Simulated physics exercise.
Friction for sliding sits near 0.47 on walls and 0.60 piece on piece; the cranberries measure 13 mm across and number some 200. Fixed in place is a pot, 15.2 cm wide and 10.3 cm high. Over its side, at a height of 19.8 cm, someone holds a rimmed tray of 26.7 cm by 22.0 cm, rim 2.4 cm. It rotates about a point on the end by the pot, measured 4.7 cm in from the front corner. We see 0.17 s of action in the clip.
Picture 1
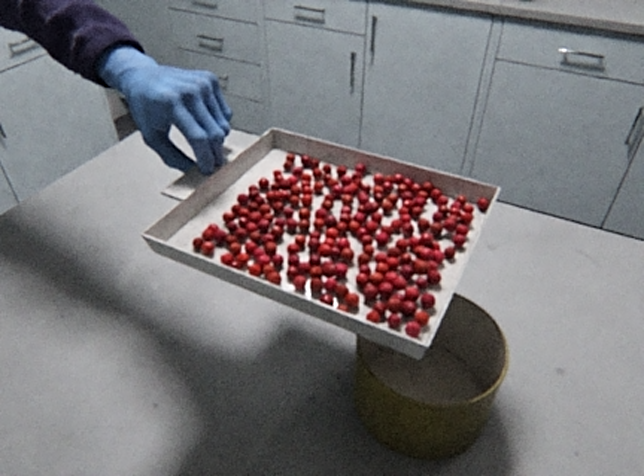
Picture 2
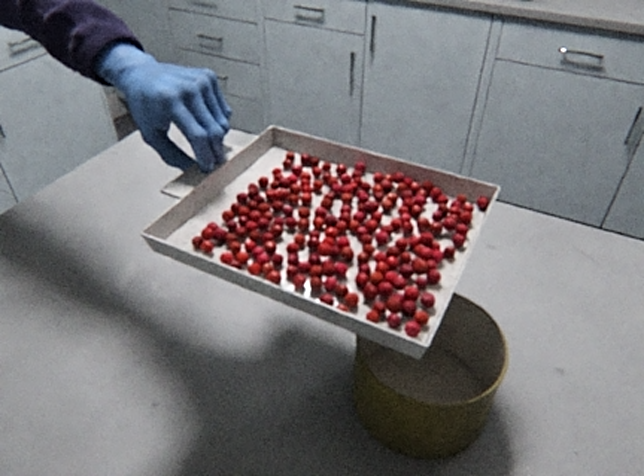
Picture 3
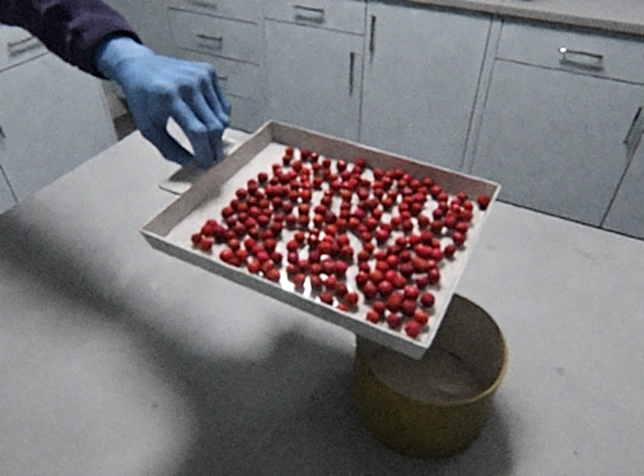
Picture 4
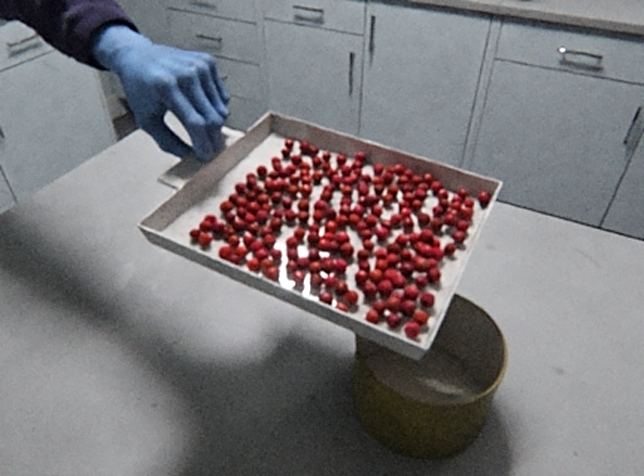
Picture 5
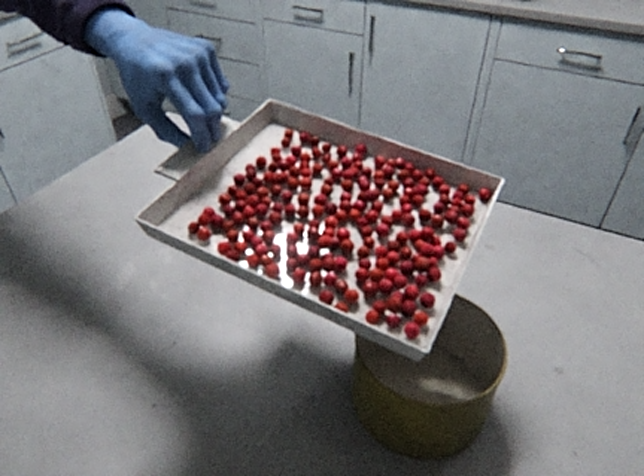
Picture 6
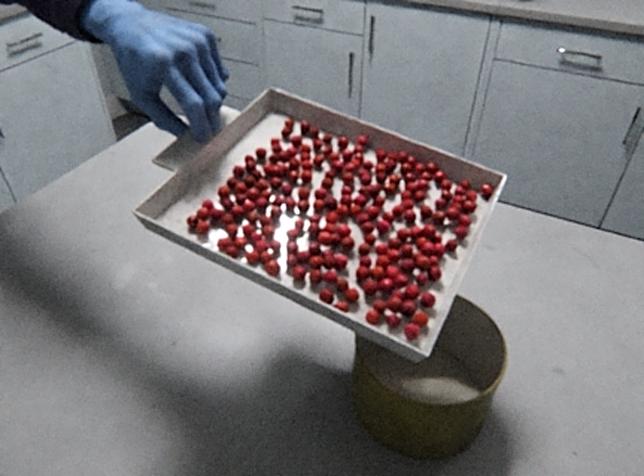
At first, a blue-gloved hand holds the left end of a shallow white tray of red cranberries, nearly still beside a round yellowish pot on a table. The hand then gradually raises that end, tilting the tray a little more toward the pot, while the berries stay spread across it.
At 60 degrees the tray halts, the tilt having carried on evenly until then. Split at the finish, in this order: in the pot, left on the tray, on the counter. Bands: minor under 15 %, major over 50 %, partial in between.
My prediction: Pot: The amount should be small, left on the tray: The amount should be over half, counter: The amount should be small.
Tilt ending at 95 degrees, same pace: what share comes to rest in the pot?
I'd put it at close to 0 per cent.
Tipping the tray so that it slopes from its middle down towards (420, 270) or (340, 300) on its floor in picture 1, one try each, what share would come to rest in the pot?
The share comes to roughly 0 in a hundred, then roughly 0 in a hundred.
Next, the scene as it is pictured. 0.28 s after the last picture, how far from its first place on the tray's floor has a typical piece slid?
Displacement on the tray: About 3 cm.
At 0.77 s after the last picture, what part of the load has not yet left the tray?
Around 100 percent of it.
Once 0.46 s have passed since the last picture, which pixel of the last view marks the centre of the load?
Roughly (393, 215).
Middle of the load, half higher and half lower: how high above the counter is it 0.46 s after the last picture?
Some 28 cm.
Then, 0.28 s after the last picture, tilt 35 degrees; the tray holds 100 %, the pot 0 %.
Then, 0.46 s after the last picture, tilt 51 degrees; the tray holds 100 %, the pot 0 %.
Then, 0.77 s after the last picture, tilt 60 degrees; the tray holds 100 %, the pot 0 %.
In the end, pot 0 %, tray 100 %, counter 0 %.
